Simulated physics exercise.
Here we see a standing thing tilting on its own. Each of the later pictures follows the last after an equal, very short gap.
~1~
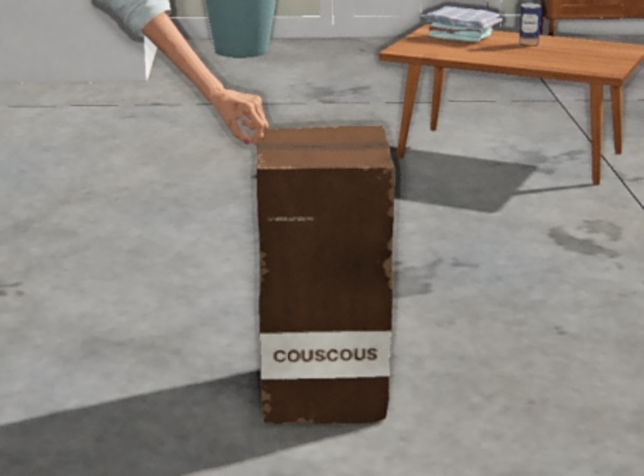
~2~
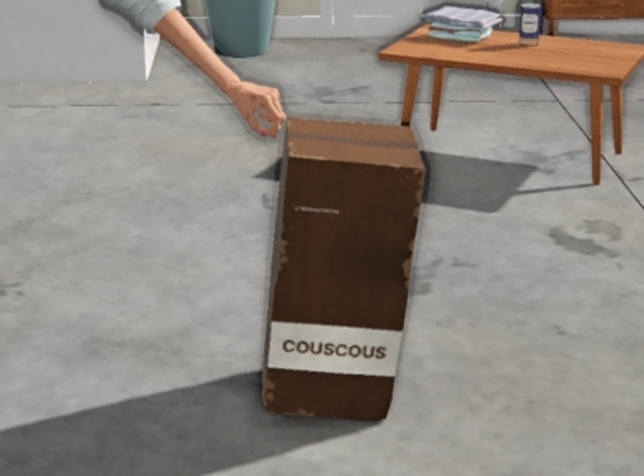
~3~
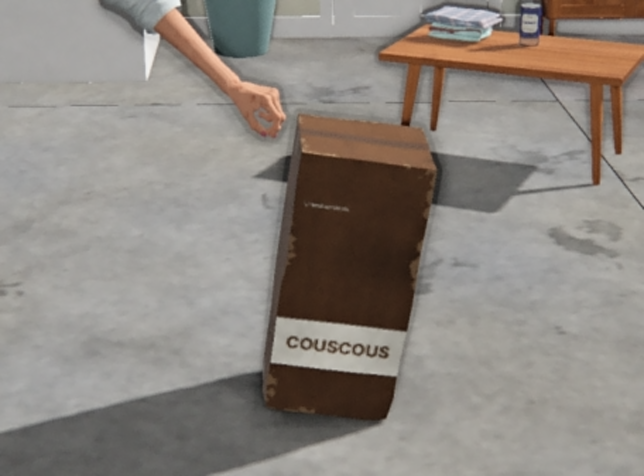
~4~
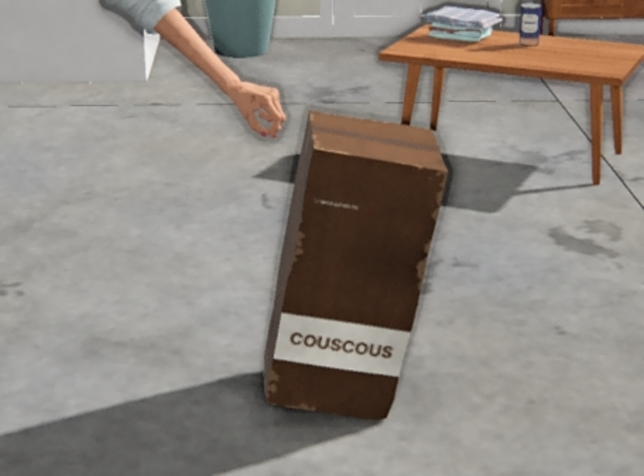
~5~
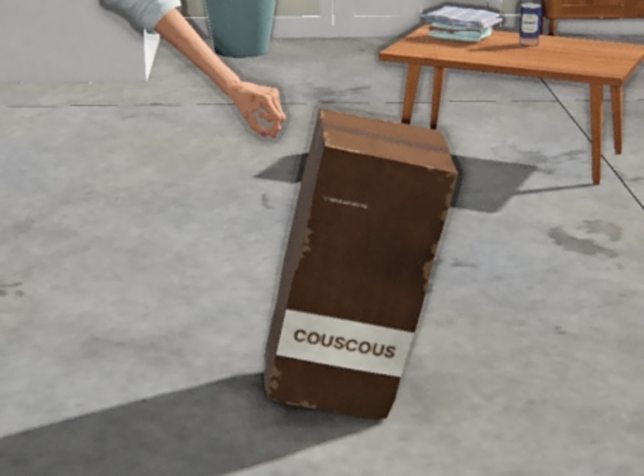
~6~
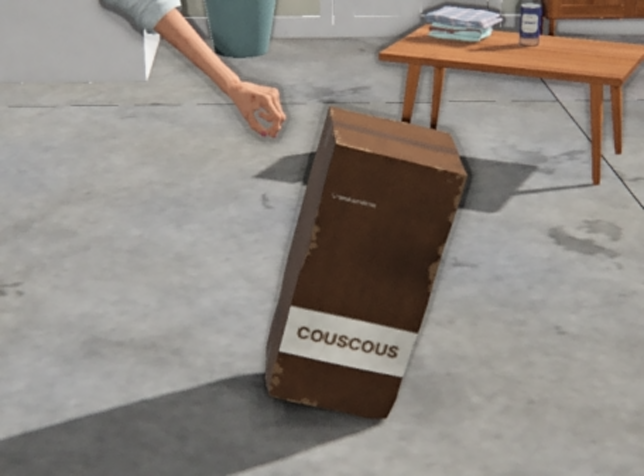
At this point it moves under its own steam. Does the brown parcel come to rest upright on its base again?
No, the brown parcel tips over.
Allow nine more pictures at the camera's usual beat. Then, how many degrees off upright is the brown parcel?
It would be leaning close to 30° by then.
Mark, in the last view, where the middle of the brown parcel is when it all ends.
(519, 335).
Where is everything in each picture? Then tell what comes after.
The first picture shows brown parcel (323, 275) upright.
The second picture shows brown parcel (337, 270) 6° off upright.
The third picture shows brown parcel (343, 268) 8° off upright.
The fourth picture shows brown parcel (349, 266) 11° off upright.
The fifth picture shows brown parcel (354, 265) 13° off upright.
The sixth picture shows brown parcel (359, 264) 15° off upright.
Then, 0.34 s past the last view, brown parcel 42° off upright near (430, 266).
Finally, the brown parcel goes down on its side, near (519, 336).
